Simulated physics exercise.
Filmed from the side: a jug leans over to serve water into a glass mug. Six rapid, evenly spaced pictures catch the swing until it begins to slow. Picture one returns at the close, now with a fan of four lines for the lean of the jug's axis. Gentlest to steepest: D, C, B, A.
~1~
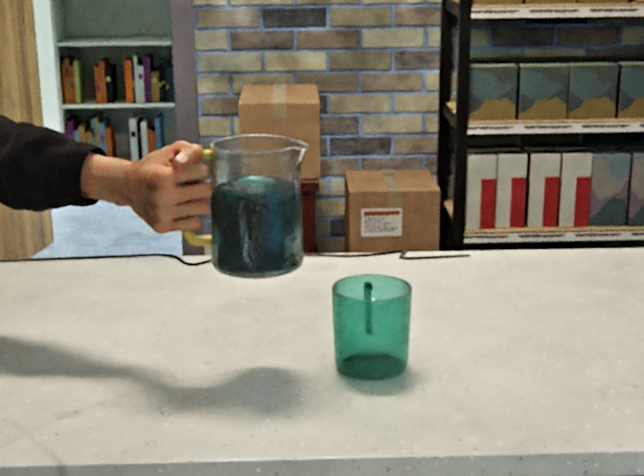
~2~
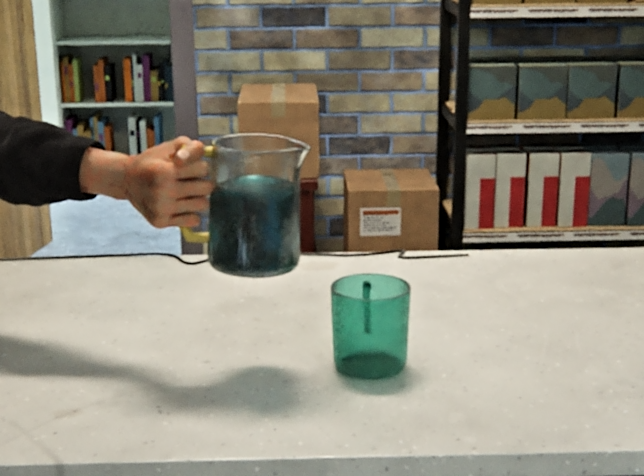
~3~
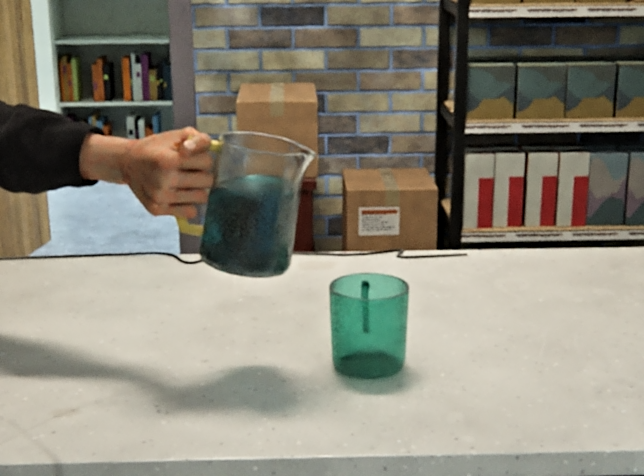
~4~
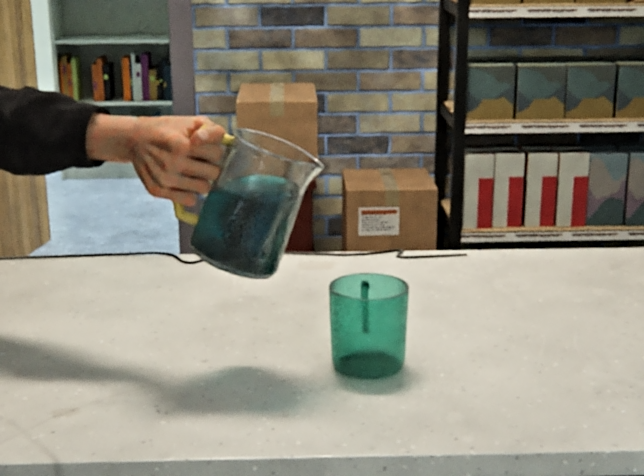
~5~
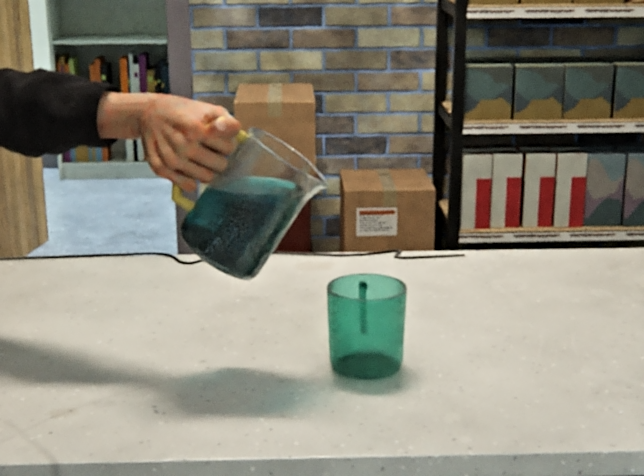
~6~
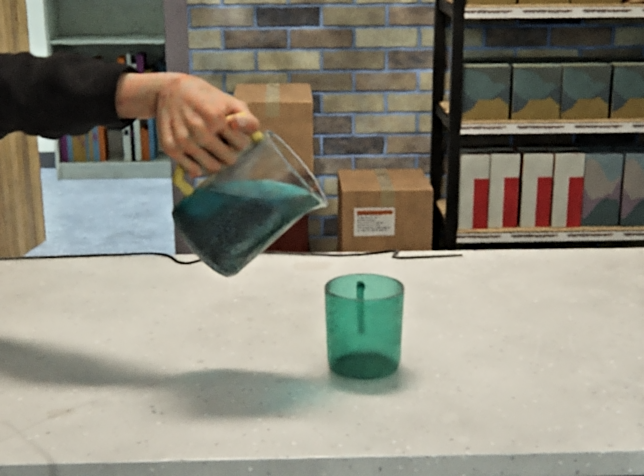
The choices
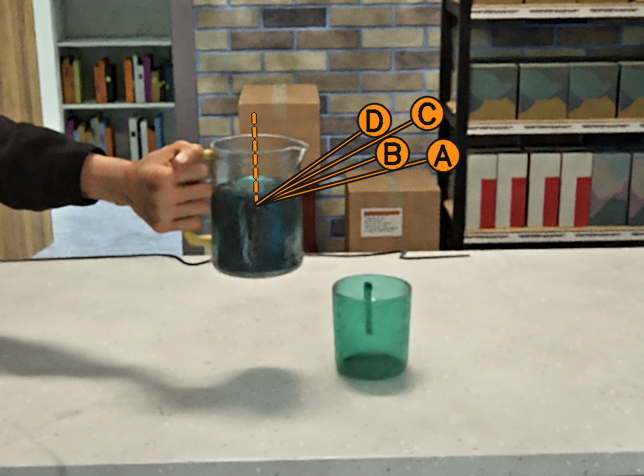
In the video, a hand at the left holds a clear jug of dark bluish water above a light countertop, then steadily tilts it rightward, its lip lowering near a green glass mug that stays still and receives no water.
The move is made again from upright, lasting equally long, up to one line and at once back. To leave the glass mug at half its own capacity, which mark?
Best: A.
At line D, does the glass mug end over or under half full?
Under.
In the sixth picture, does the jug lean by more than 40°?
Yes, it does.
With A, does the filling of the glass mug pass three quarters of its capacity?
No, it does not.
On the marked copy, A at (426, 160); B at (375, 158); C at (412, 121); D at (361, 131).
For line A, the glass mug ends with about 51 % of what it can hold.
For line B, the glass mug ends with about 35 % of what it can hold.
For line C, the glass mug ends with about 20 % of what it can hold.
For line D, the glass mug ends with about 10 % of what it can hold.
